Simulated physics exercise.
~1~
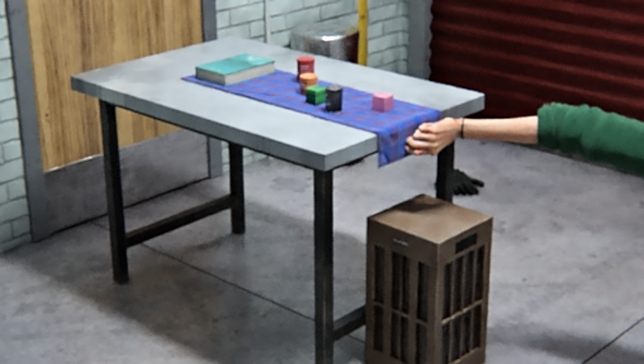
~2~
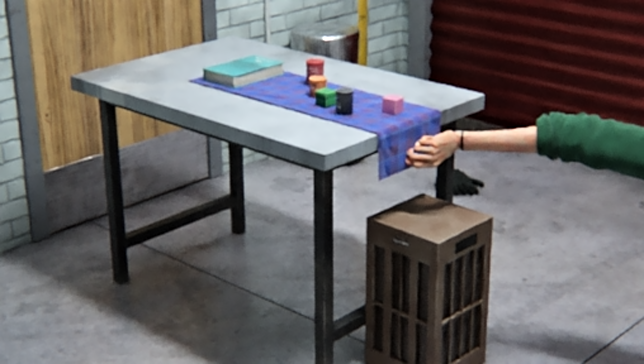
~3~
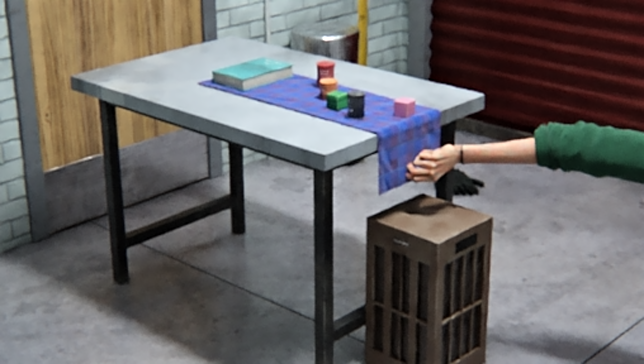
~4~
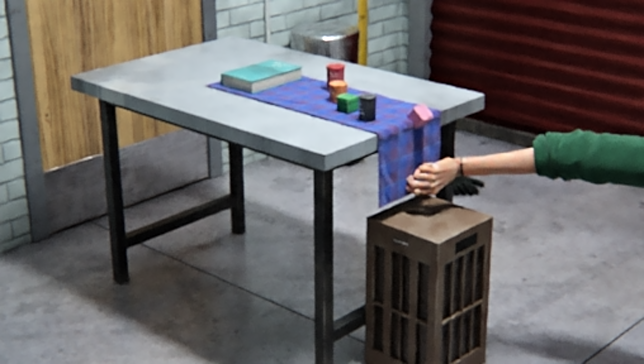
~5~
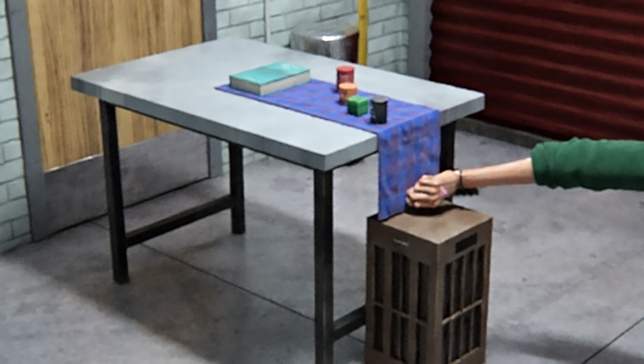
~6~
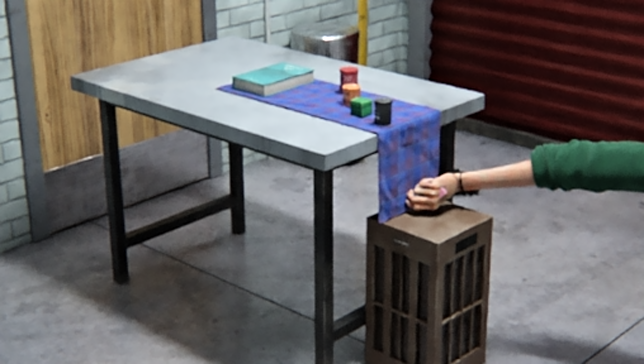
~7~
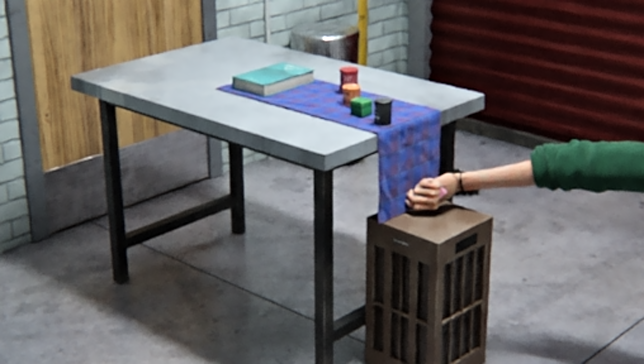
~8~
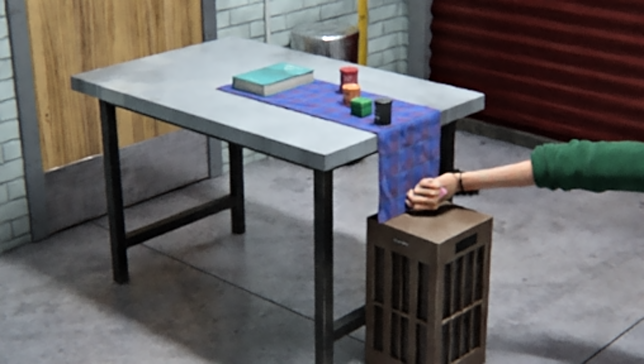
A blue runner on a grey workbench is pulled down by a hand over the near end, carrying a book, cans, cubes and a pot rightward; the pink cube tips off the edge, and the hand stops at the brown crate with the rest still on the table.
